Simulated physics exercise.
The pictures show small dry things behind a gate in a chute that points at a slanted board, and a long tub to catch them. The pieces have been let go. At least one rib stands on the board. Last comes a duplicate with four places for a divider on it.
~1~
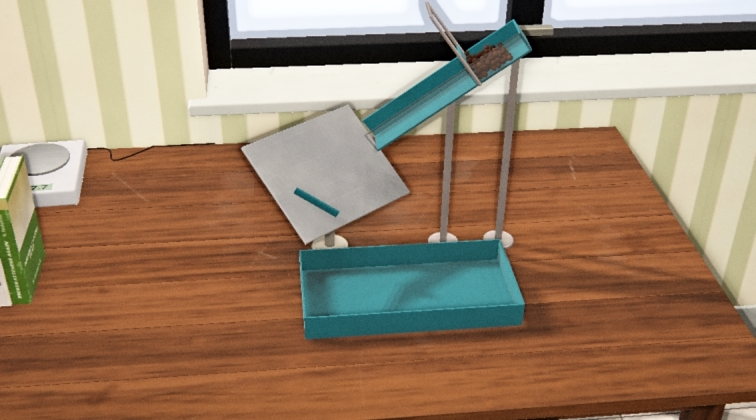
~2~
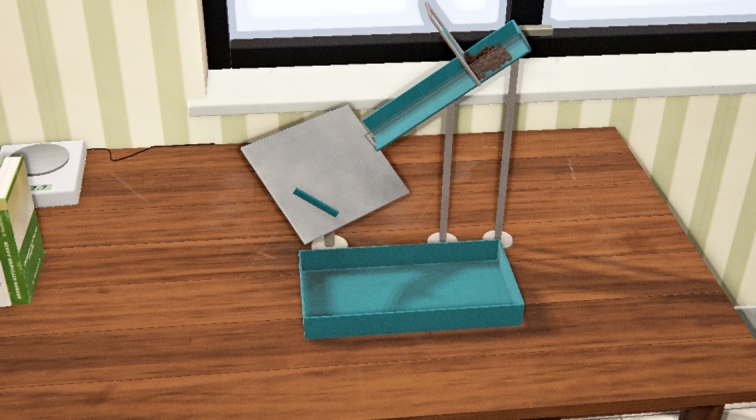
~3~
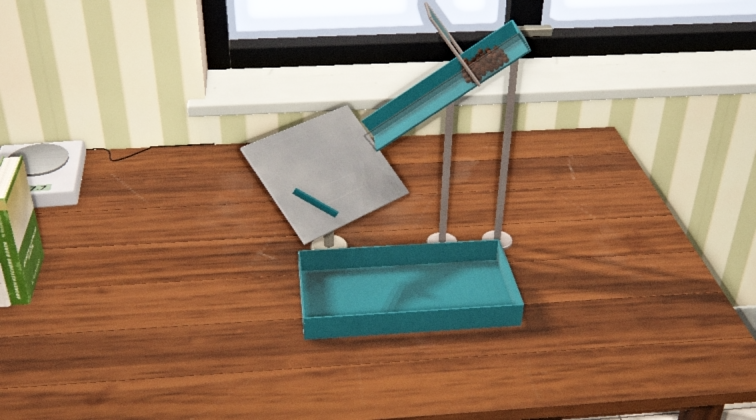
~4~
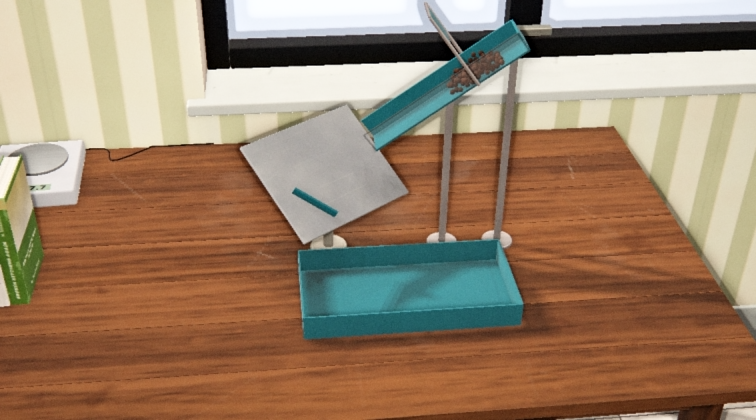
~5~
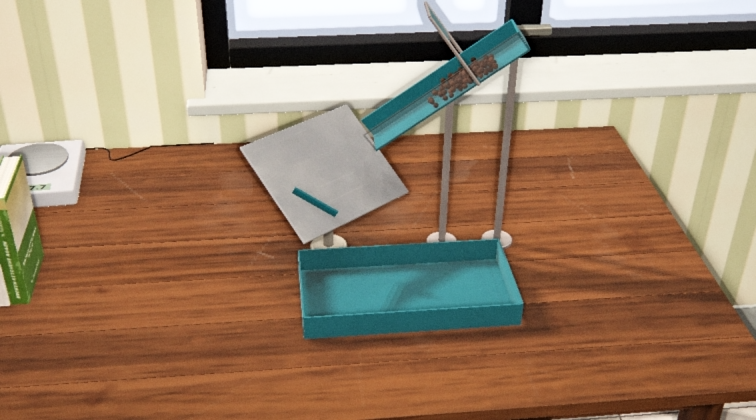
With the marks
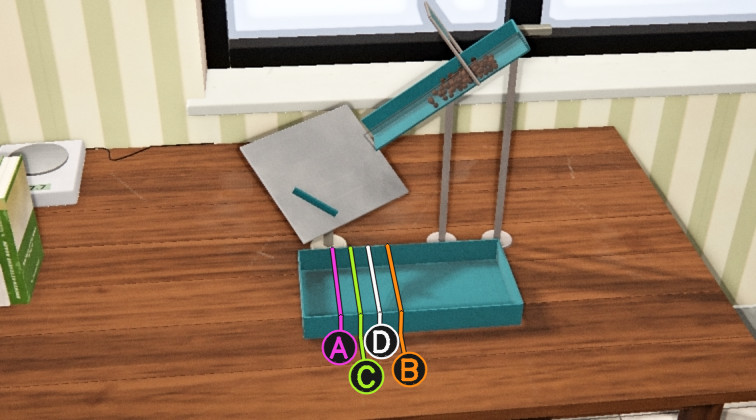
A teal chute on thin grey rods slopes down to the left above a wooden table, seen from a raised, steady view with striped wallpaper and a window behind. Below it are a tilted grey board with a small teal rib, an empty teal tub in front, and a green-and-white box and white scale at left. Small brown berries bunch behind a thin grey gate, then slide partway down the chute, spreading out.
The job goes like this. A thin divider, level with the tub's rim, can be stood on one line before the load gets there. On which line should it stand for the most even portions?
Best: D.
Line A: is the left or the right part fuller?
Right.
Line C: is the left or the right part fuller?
More lands on the right.
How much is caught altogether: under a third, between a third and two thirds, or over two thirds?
About that: Over two thirds.
On the marked copy, line A crosses the front rim at (340, 315); line B crosses the front rim at (401, 311); line C crosses the front rim at (360, 314); line D crosses the front rim at (379, 313).
Choosing A, of what is caught, just a few on the left of the divider, almost all on the right.
Choosing B, of what is caught, the larger part on the left of the divider, about a tenth on the right.
Choosing C, of what is caught, just a few on the left of the divider, almost all on the right.
Choosing D, of what is caught, roughly a third on the left of the divider, roughly two thirds on the right.
